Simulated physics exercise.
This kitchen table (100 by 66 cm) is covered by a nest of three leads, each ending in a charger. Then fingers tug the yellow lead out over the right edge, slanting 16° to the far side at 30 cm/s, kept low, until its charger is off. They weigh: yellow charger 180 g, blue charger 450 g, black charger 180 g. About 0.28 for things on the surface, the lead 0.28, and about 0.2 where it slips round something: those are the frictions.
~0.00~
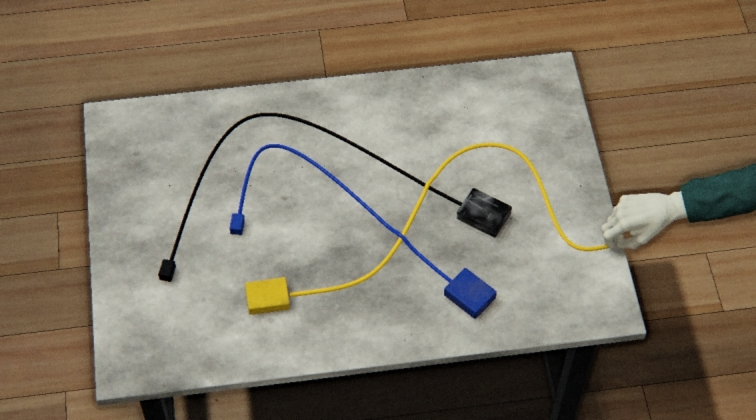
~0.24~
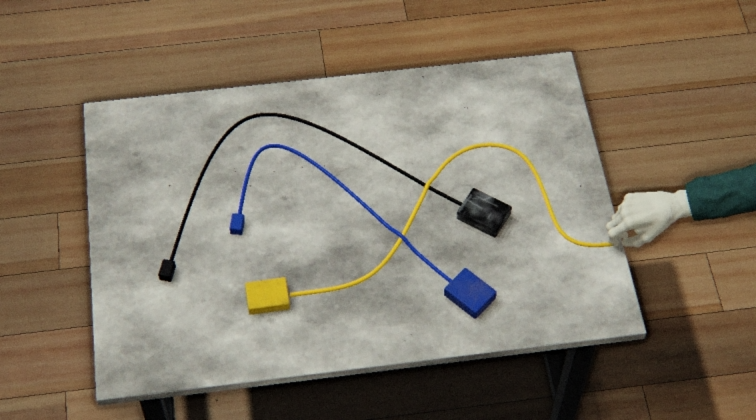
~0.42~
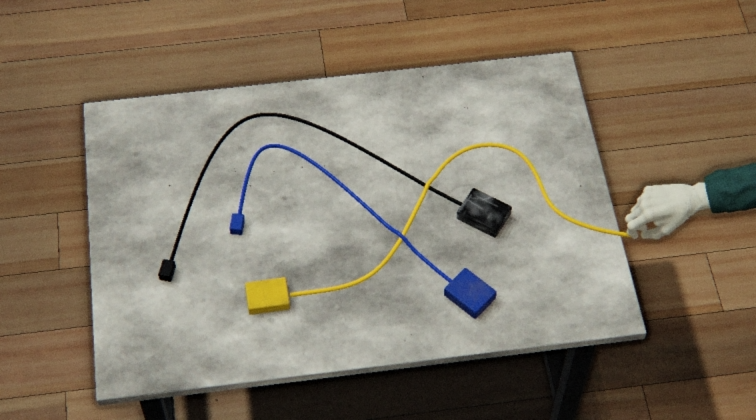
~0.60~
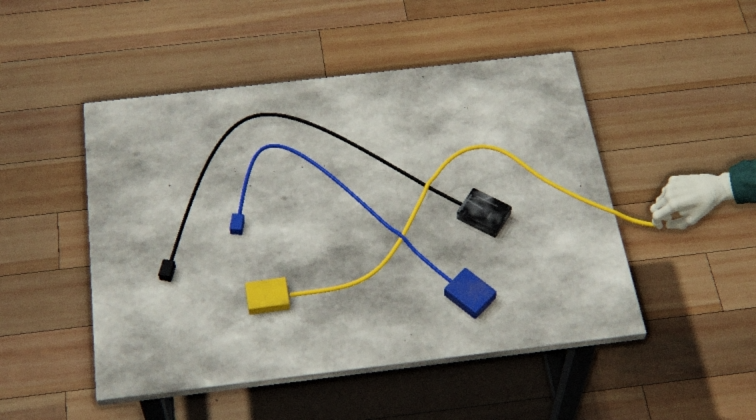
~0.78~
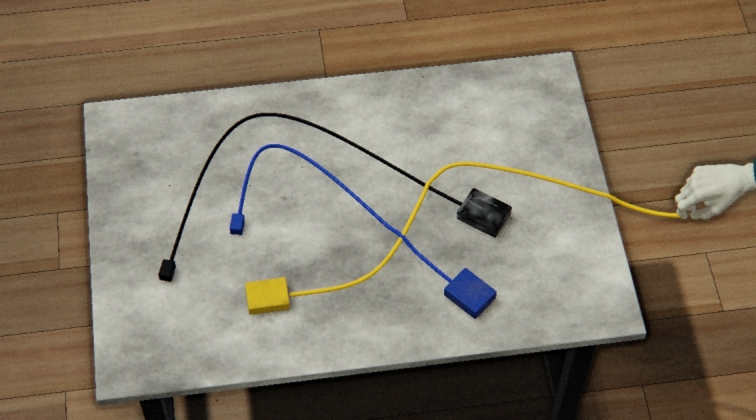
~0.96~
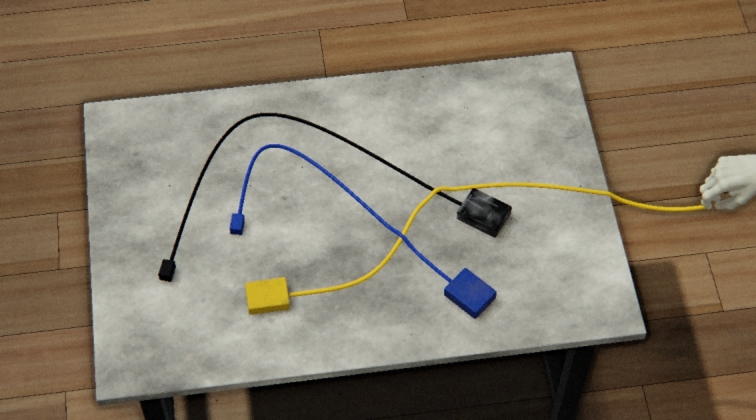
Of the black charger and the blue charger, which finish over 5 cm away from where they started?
Black charger: Ends up farther; blue charger: Ends up farther.
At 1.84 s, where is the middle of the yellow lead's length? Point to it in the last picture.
Roughly at (597, 186).
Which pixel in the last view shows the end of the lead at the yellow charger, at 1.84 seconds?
Near (374, 247).
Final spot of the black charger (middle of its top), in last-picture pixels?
Near (576, 251).
By 1.8 s, the yellow lead's tail end at (374, 247); black charger 2 cm off its start, yellow charger 18 cm off its start.
By 2.7 s, the yellow lead's tail end at (494, 213); black charger 7 cm off its start, yellow charger 43 cm off its start, blue plug 2 cm off its start.
By 3.6 s, the yellow lead's tail end at (620, 194); black charger 14 cm off its start at (550, 237), blue charger 4 cm off its start at (483, 276), yellow charger 69 cm off its start at (604, 184).
By 4.5 s, the yellow lead has left the top; black charger 19 cm off its start, blue charger 15 cm off its start, yellow charger over the edge.
By 5.0 s, the yellow lead has left the top; black charger 19 cm off its start at (576, 251), blue charger 15 cm off its start at (529, 244), yellow charger over the edge, blue plug over the edge.
